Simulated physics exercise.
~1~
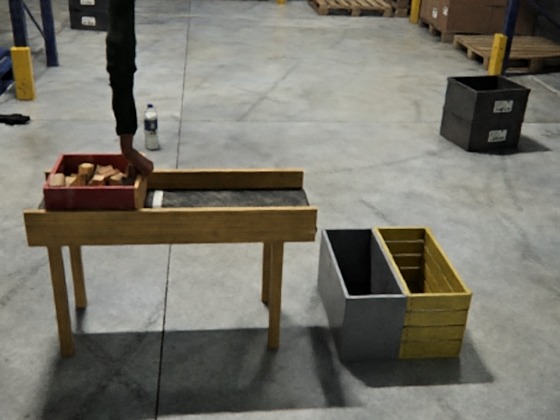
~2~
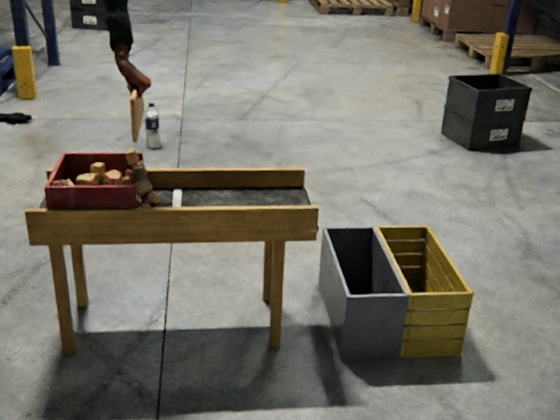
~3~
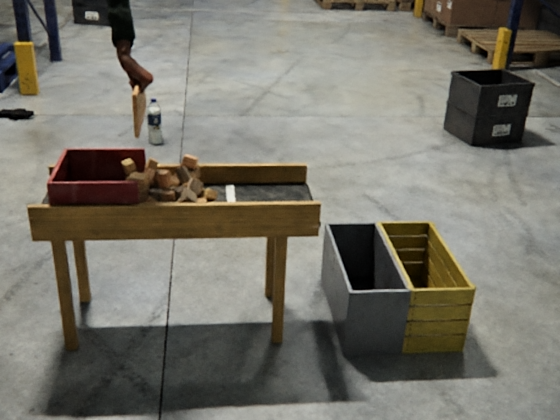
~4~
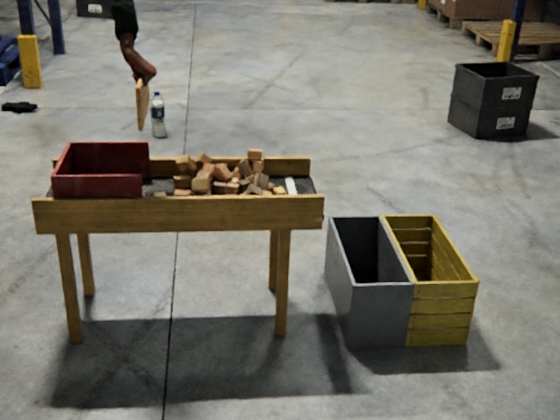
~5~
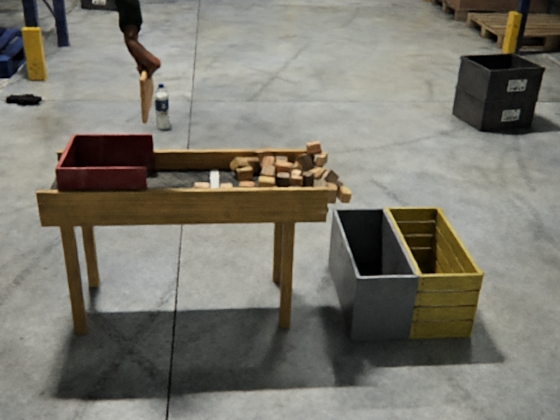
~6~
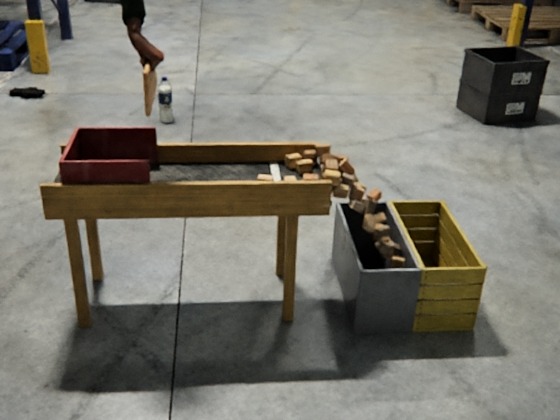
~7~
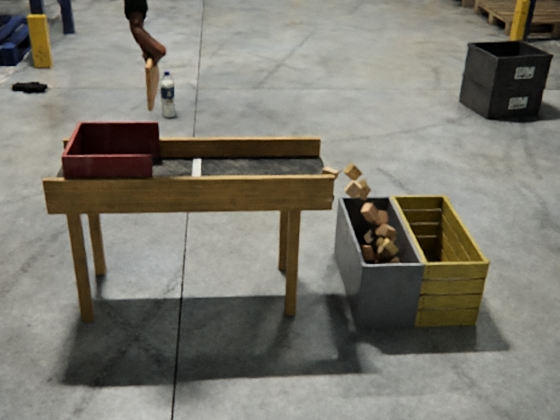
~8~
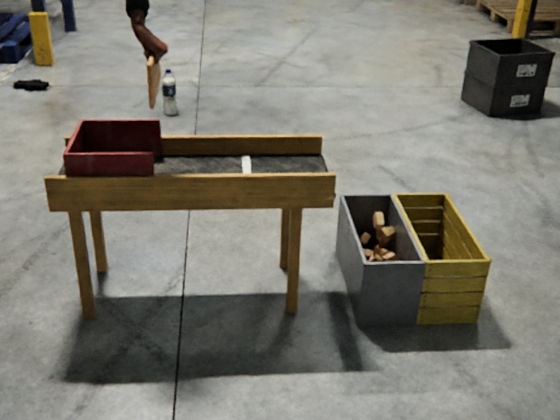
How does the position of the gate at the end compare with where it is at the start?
At the start the gate is down at the right side of the red pen. By the end it is held up in the air, clear above the belt.
